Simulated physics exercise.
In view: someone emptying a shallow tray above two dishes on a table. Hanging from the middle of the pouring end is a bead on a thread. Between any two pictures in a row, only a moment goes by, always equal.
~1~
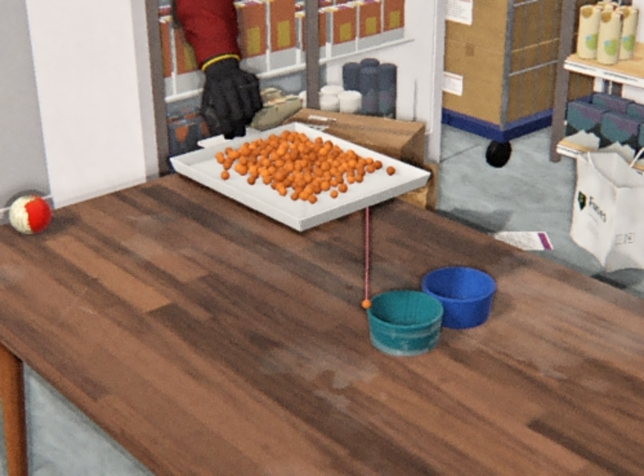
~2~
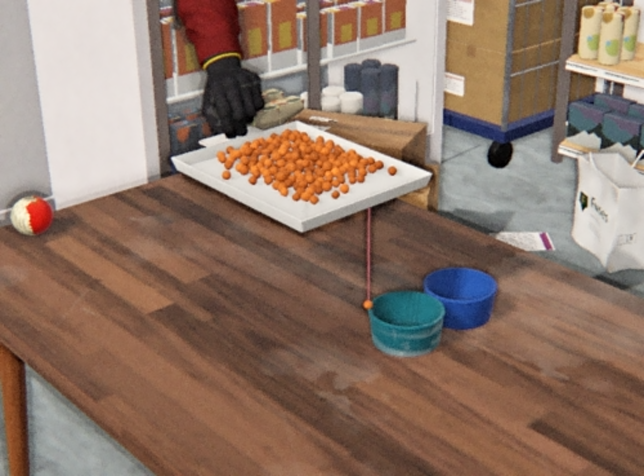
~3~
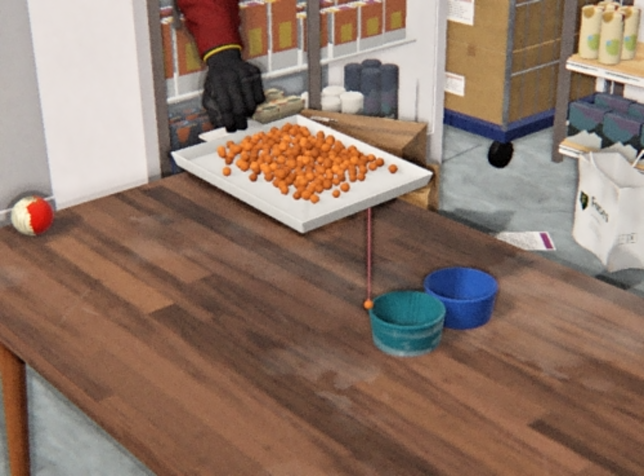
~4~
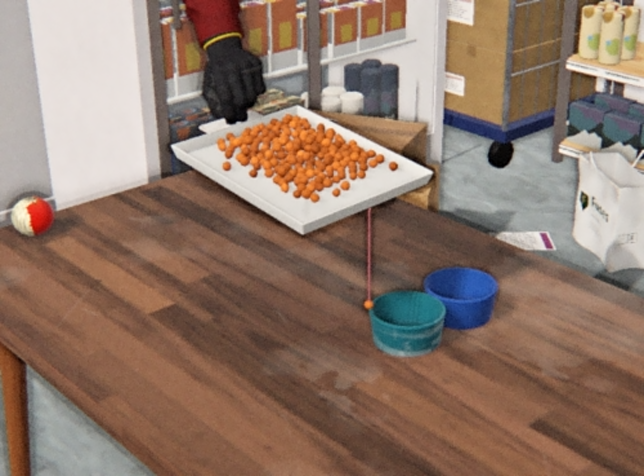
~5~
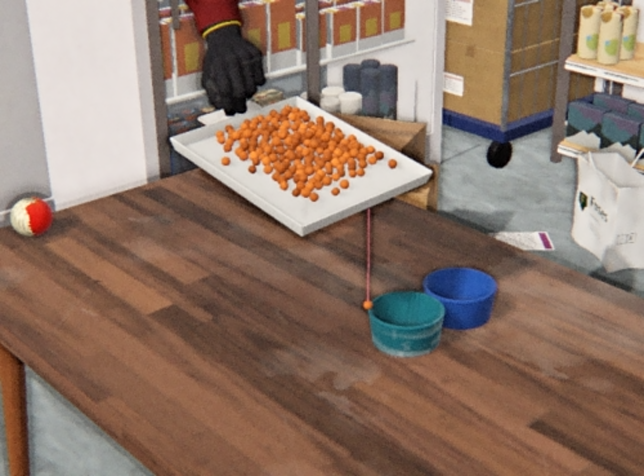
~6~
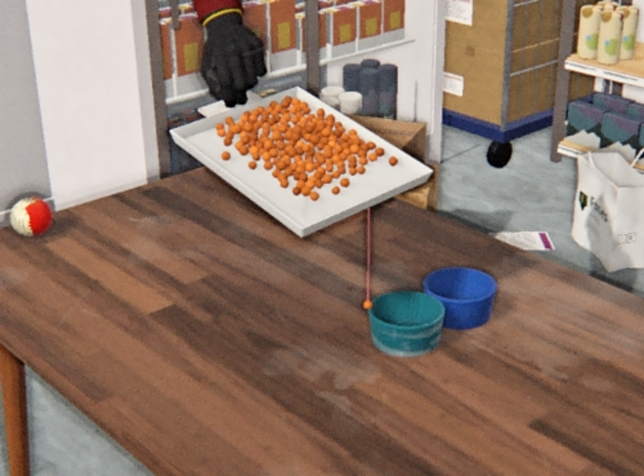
A gloved hand gradually raises the back of a white tray of orange balls.
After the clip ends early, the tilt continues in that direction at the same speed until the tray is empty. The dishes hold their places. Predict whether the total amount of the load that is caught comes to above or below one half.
The total caught comes to below one half.
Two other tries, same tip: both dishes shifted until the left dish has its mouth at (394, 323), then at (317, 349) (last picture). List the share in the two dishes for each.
In the first position around 10 percent, in the second around 70 percent.
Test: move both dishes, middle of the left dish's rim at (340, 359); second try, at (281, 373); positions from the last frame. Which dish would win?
In the first try it's the one on the left, and in the second it's the one on the right.
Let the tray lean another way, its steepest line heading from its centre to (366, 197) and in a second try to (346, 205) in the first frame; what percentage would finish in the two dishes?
First case: 30 %; second case: 10 %.
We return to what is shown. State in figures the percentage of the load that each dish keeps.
Split in per cent - left dish 0, right dish 0.
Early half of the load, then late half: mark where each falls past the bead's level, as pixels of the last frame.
Close to (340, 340), then close to (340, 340).
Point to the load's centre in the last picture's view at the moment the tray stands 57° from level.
I'd put it at about (335, 179).
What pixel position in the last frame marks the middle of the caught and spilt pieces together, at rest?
About (354, 394).
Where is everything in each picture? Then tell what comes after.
In the first frame, corners of the pouring end at (301, 218) and (425, 173), level; middle of the load at (294, 161), coated peanuts; left dish at (431, 334); right dish at (484, 308); bead on its thread at (367, 304).
In the second frame, corners of the pouring end at (302, 219) and (426, 174), level; middle of the load at (296, 161).
In the third frame, corners of the pouring end at (303, 220) and (427, 173), tipped barely, lowest at the left corner; middle of the load at (296, 157).
In the fourth frame, corners of the pouring end at (303, 222) and (428, 172), tipped a little, lowest at the left corner; middle of the load at (296, 151).
In the fifth frame, corners of the pouring end at (302, 224) and (427, 171), tipped a little, lowest at the left corner; middle of the load at (300, 151).
In the sixth frame, corners of the pouring end at (303, 225) and (427, 170), tipped a little, lowest at the left corner; middle of the load at (301, 146); left dish at (433, 335); right dish at (486, 309).
Soon, tray tipped steeply; nearly all on the tray; a stray few outside both; a small part in the air.
A while on, tray tipped right over; a small part on the tray; a stray few in the left dish; about two thirds outside both; about a quarter in the air.
Towards the end, tray tipped past a quarter turn; all outside both.
Finally, tray tipped past a quarter turn; none in the left dish; none in the right dish; all outside both.
